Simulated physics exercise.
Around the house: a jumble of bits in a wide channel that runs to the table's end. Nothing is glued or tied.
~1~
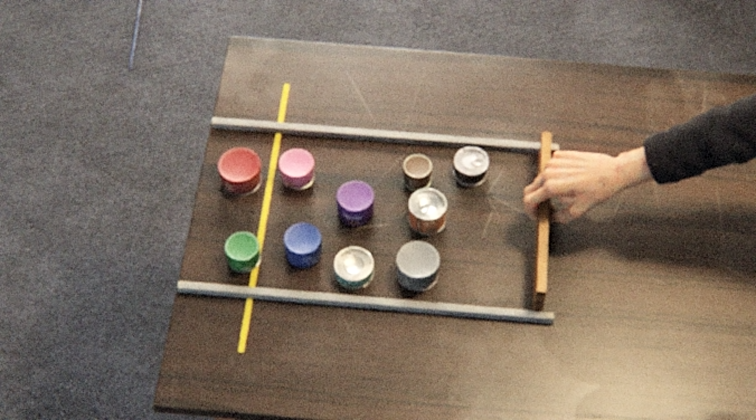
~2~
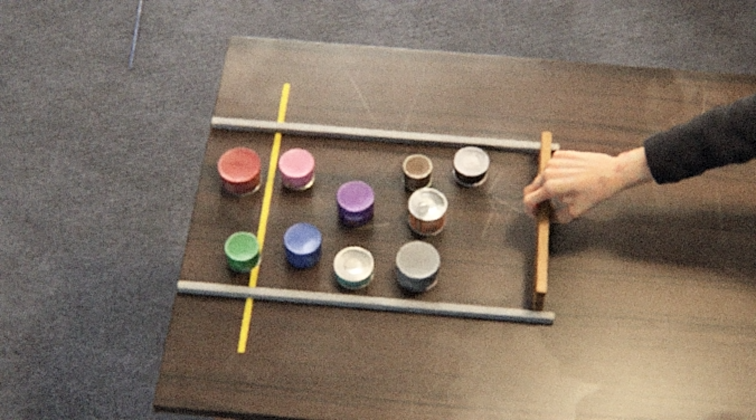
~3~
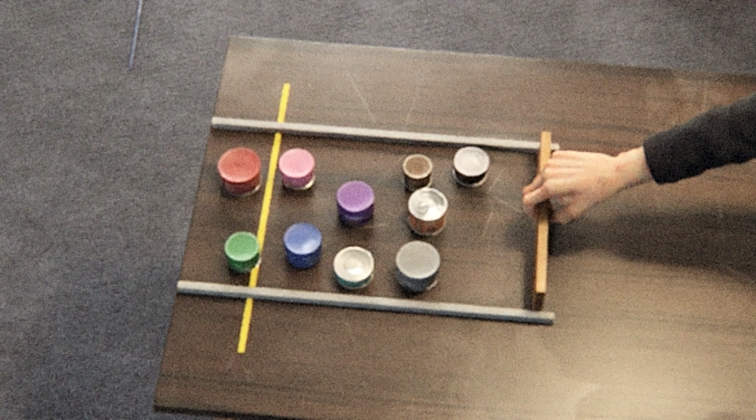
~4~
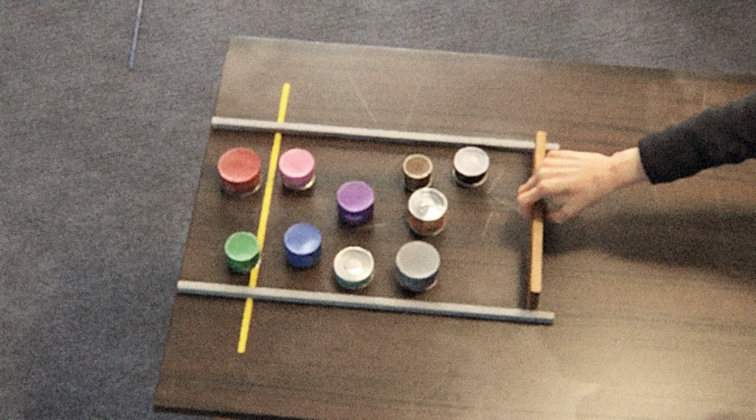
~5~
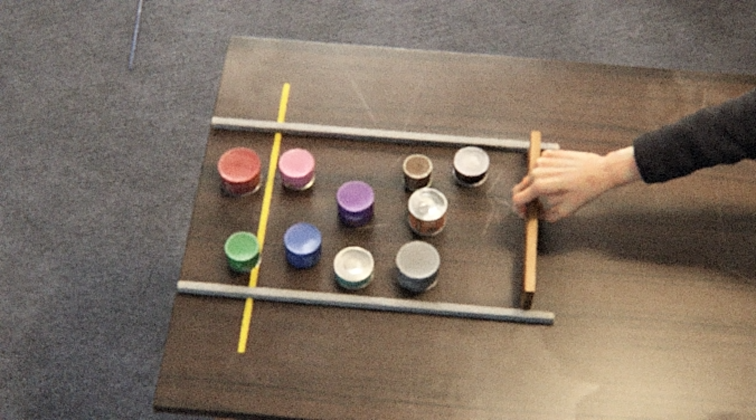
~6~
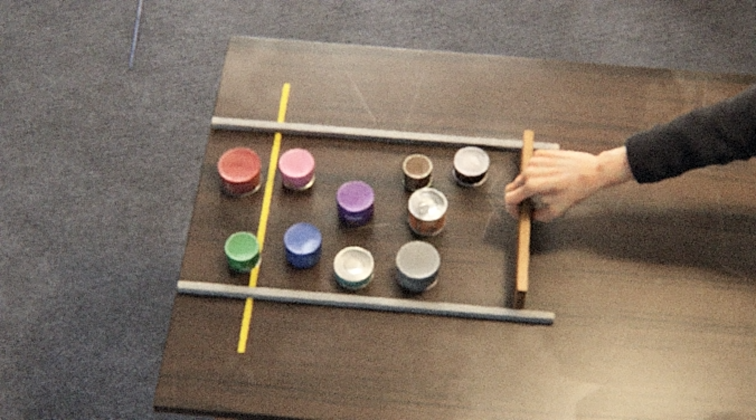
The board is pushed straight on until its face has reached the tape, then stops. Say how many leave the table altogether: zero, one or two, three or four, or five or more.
The number that fall off is one or two.
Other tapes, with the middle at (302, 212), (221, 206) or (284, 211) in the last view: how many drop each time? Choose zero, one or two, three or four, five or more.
The falls would be none at all; five or more; no fall at all.
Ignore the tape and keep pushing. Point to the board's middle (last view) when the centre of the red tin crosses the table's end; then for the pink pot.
For the red tin at (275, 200), for the pink pot at (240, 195).
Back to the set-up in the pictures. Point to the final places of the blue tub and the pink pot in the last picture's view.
About (218, 225), and the other about (229, 158).
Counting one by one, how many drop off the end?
The count is 2.
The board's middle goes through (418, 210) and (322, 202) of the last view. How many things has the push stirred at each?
At the one place 5, at the other 9.
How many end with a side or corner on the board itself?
The number is 4.
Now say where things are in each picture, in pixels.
The first frame shows red tin (240, 172); green tin (243, 253); pink pot (297, 170); board (542, 220); tape (265, 209).
The second frame shows green tin (243, 253); grey pot (418, 267).
The third frame shows pink pot (297, 170); blue tub (303, 246).
The fourth frame shows red tin (240, 172); turquoise tin (354, 268).
The fifth frame shows green tin (243, 253); brown tin (417, 173).
The sixth frame shows red tin (240, 172); green tin (243, 253); pink pot (297, 170); board (524, 219); tape (265, 209).
Soon after, none off yet; red tin at rest near (240, 172); green tin at rest near (243, 253); pink pot at rest near (297, 170).
By the end, the number that fall off is one or two; fallen, green tin and red tin.
